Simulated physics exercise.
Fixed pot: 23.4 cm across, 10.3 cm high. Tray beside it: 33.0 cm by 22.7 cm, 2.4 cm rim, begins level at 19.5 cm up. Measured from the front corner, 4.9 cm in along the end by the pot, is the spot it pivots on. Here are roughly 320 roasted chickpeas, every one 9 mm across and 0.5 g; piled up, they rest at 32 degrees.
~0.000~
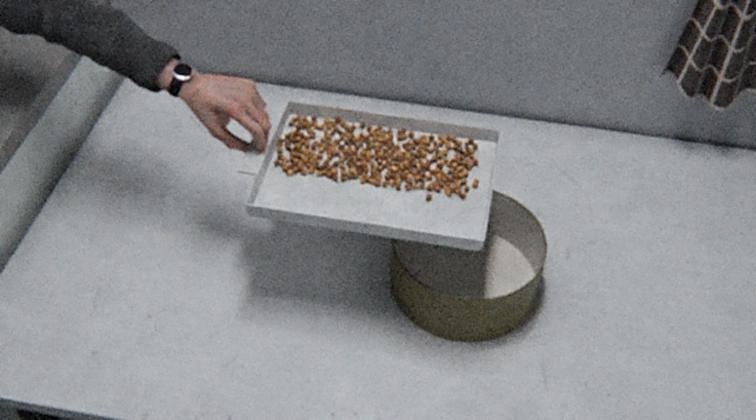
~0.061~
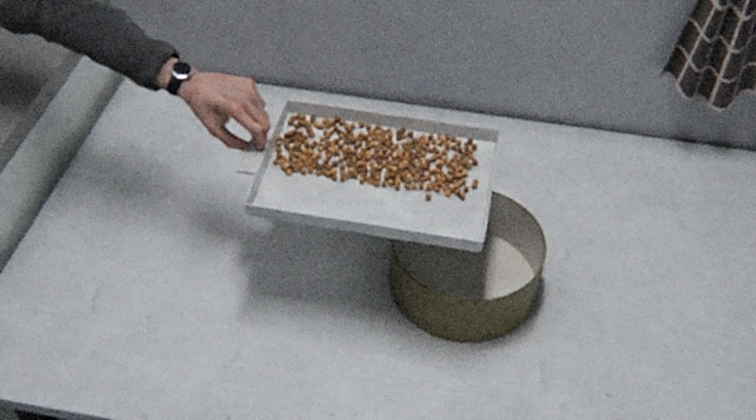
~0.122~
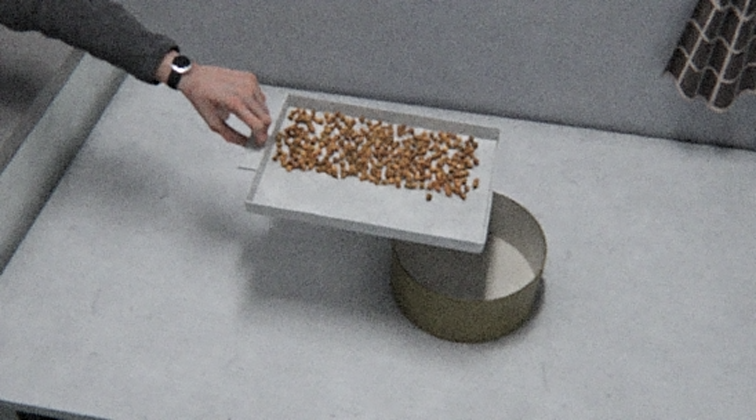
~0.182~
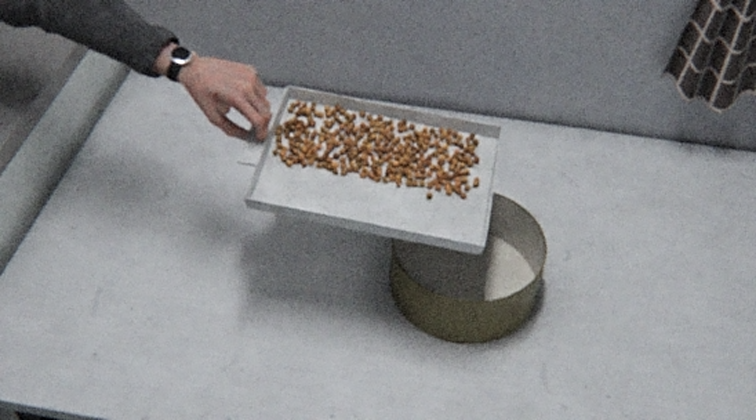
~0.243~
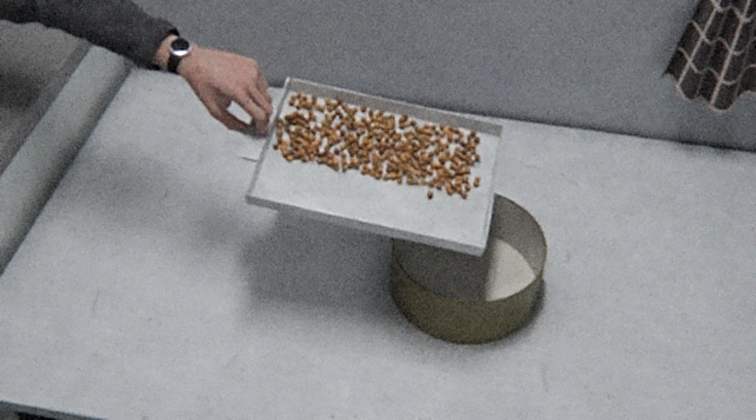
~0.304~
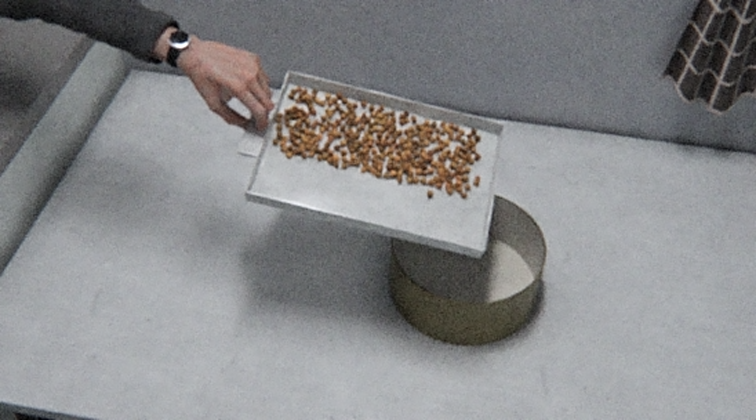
A shallow tray of roasted chickpeas slowly tilted, its left and back edges rising beside a hand with a dark watch, while the chickpeas kept their places and the round pot below stayed still.
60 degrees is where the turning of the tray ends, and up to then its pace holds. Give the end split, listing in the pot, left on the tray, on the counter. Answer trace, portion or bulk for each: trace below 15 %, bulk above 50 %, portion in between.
Pot: Trace. Left on the tray: Bulk. Counter: Trace.
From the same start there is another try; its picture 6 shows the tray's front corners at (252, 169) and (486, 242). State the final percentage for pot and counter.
Pot 0, counter 0.
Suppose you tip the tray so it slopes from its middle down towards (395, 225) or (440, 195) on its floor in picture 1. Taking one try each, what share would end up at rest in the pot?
Roughly 0 % for the first direction, roughly 0 % for the second.
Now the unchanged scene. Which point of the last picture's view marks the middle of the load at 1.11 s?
I reckon close to (450, 211).
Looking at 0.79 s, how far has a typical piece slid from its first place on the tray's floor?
It has moved some 11 cm from its start.
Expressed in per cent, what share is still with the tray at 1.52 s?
Value: About 95%.
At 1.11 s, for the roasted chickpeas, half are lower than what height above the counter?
Roughly 24 centimetres, give or take.
After 0.79 s, tilt 35 degrees; the tray holds 100 %, the pot 0 %.
Then, at 1.11 s, tilt 50 degrees; the tray holds 100 %, the pot 0 %.
After 1.52 s, tilt 60 degrees; the tray holds 95 %, the pot 0 %.
By 2.2 s all is still; pot 0 %, tray 95 %, counter 5 %.
